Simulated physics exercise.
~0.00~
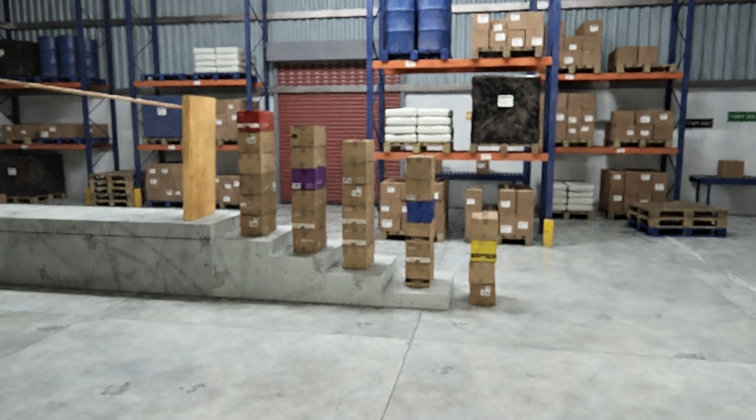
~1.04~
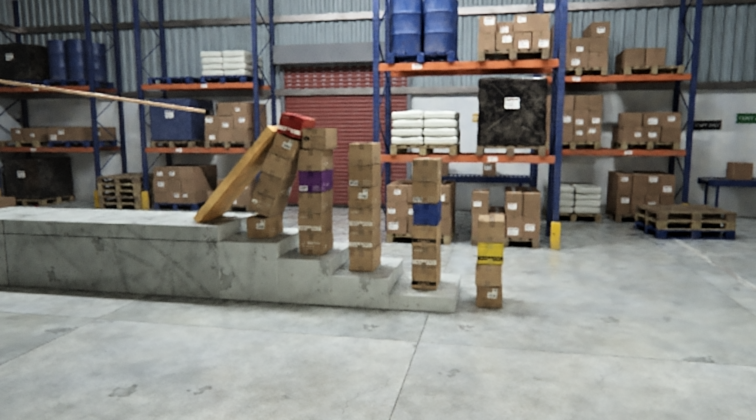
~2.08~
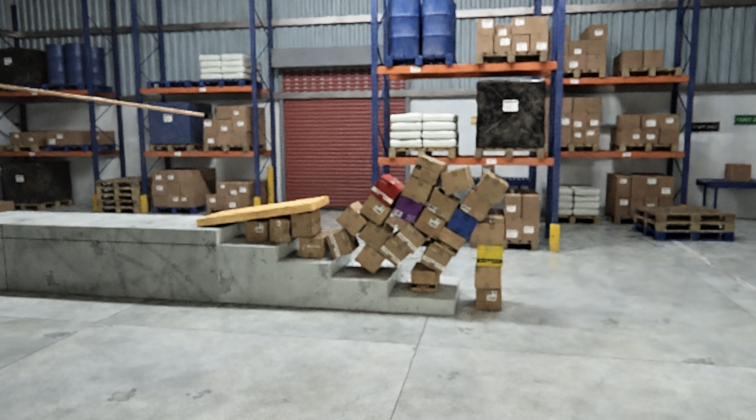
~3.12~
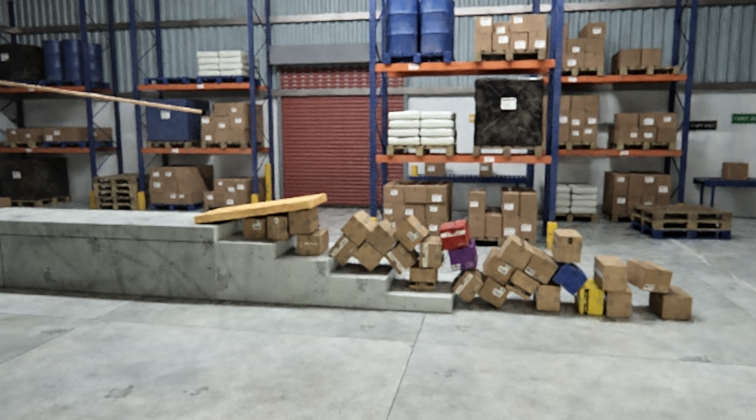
Wooden board tipping right on concrete steps in a warehouse, toppling stacked carton columns one after another into a scattered heap.
